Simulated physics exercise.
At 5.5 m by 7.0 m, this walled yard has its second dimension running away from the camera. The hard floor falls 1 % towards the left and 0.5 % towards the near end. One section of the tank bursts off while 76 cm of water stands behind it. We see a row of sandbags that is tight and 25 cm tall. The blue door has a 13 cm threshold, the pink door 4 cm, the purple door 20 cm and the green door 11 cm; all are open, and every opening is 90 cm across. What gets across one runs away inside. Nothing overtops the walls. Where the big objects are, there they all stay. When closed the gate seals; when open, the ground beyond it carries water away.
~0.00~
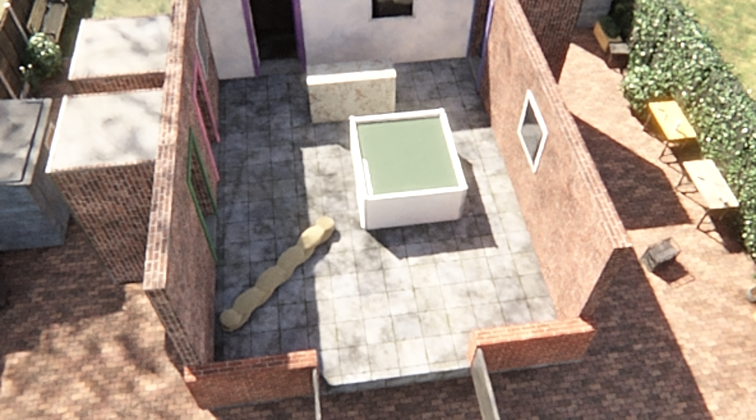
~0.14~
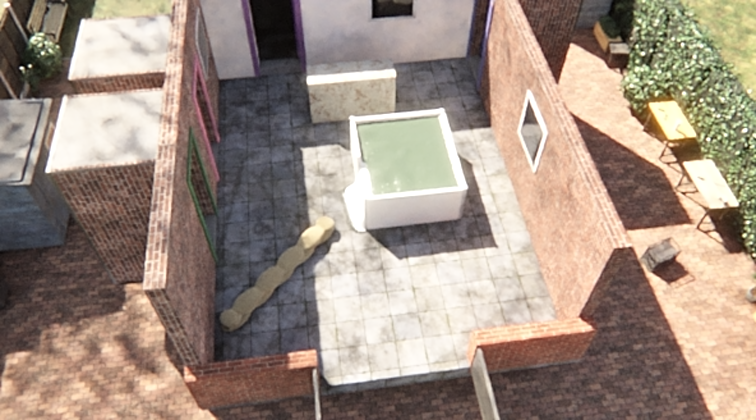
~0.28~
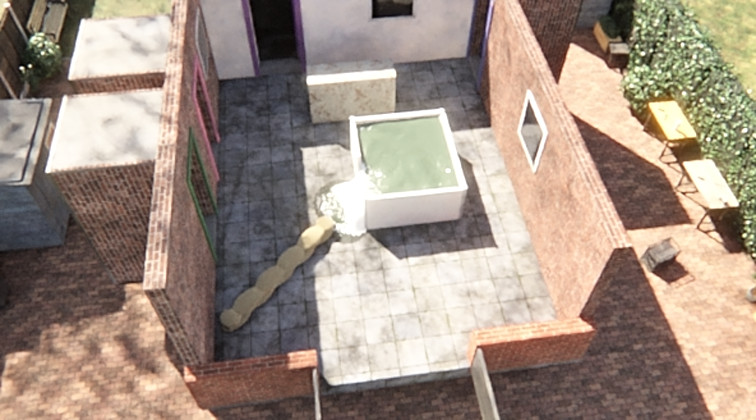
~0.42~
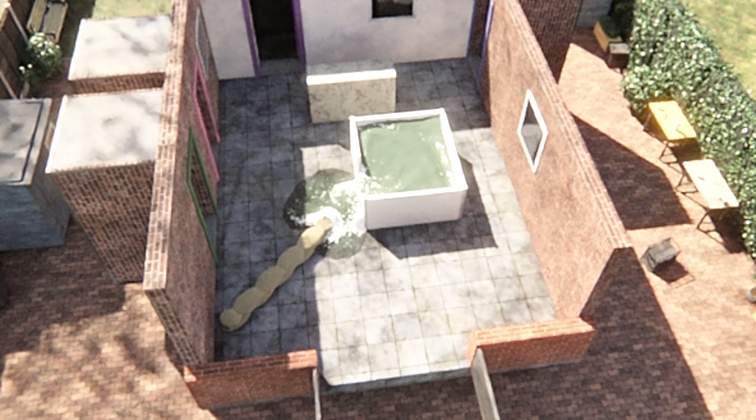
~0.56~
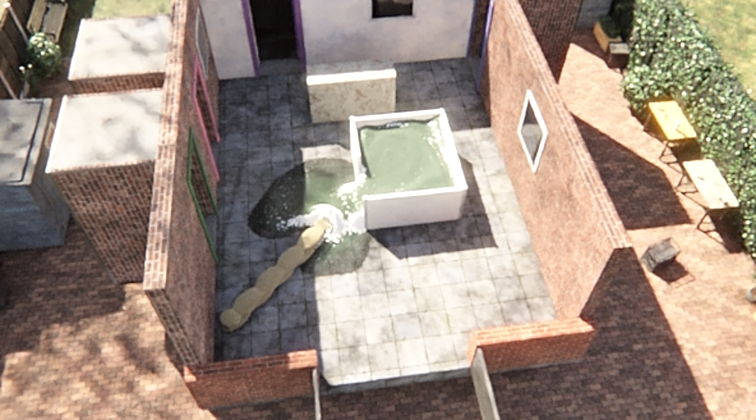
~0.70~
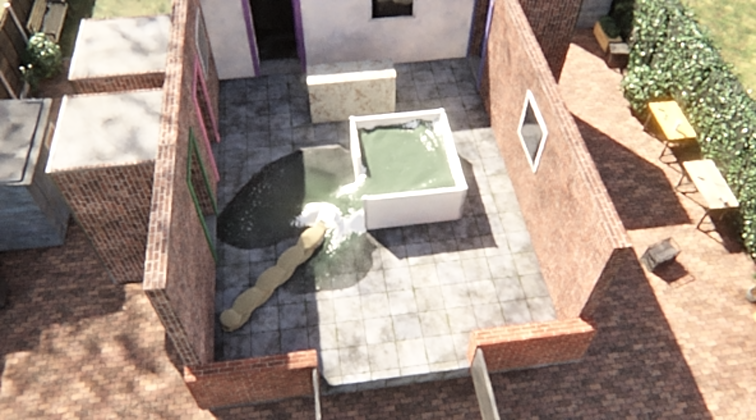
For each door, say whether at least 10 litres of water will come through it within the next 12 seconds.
Result: Blue door: Short of the set amount, pink door: Beyond the set amount, purple door: Short of the set amount, green door: Beyond the set amount.
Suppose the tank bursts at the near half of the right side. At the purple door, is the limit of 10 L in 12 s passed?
Well, at purple it would be too little.
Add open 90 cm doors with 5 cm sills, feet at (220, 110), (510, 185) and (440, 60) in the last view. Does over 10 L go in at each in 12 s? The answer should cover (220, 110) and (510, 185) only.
The first doorway goes beyond and the second stays inside.
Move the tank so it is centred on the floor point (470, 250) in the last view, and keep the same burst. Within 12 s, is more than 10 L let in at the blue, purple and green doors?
Blue gets no more than that, purple gets no more than that, green gets no more than that.
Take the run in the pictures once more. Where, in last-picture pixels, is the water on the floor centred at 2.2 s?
Around (339, 206) in the last picture.
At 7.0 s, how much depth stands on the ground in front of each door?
In cm: Blue 8, pink 9, purple 9, green 8.
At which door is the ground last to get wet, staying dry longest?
It is the blue one.
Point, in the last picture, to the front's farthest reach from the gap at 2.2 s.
Around pixel (220, 84).
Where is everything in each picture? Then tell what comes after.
The first picture shows the tank at (406, 155) is whole and still, 76 cm deep.
In the second picture, the front is at (363, 231), 0.6 m from the gap at (364, 198); 0.2 m2 of floor is under water; 76 cm left at the back of the tank.
In the third picture, the front is at (322, 194), 0.8 m from the gap at (364, 198); 0.8 m2 of floor is under water; 76 cm left at the back of the tank.
In the fourth picture, water pours out at (364, 199) and has run 1.4 m, to (290, 205); typically 9 cm deep outside, 70 cm at the tank's back.
In the fifth picture, the front is at (254, 225), 2.0 m from the gap at (364, 199); 3.1 m2 of floor is under water; 63 cm left at the back of the tank.
In the sixth picture, water pours out at (364, 198) and has run 2.6 m, to (220, 231); typically 4 cm deep outside, 66 cm at the tank's back.
After 1.4 s water covers 30 % of the floor and is deepest (44 cm) near (328, 219); blue door not reached, pink door 15 cm at the sill, 5 L in, purple door not reached, green door 21 cm at the sill, 35 L in.
After 2.2 s water covers 35 % of the floor and is deepest (35 cm) near (226, 384); blue door not reached, pink door 17 cm at the sill, 60 L in, purple door not reached, green door 25 cm at the sill, 111 L in.
After 3.5 s water covers 40 % of the floor and is deepest (28 cm) near (339, 226); blue door not reached, pink door 13 cm at the sill, 128 L in, purple door 10 cm at the sill, 0 L in, green door 17 cm at the sill, 163 L in.
After 7.0 s water covers 65 % of the floor and is deepest (16 cm) near (220, 84); blue door 8 cm at the sill, 0 L in, pink door 9 cm at the sill, 210 L in, purple door 9 cm at the sill, 0 L in, green door 8 cm at the sill, 183 L in.
After 12.0 s water covers 85 % of the floor and is deepest (8 cm) near (217, 216); blue door 5 cm at the sill, 0 L in, pink door 7 cm at the sill, 262 L in, purple door 5 cm at the sill, 0 L in, green door 6 cm at the sill, 183 L in.
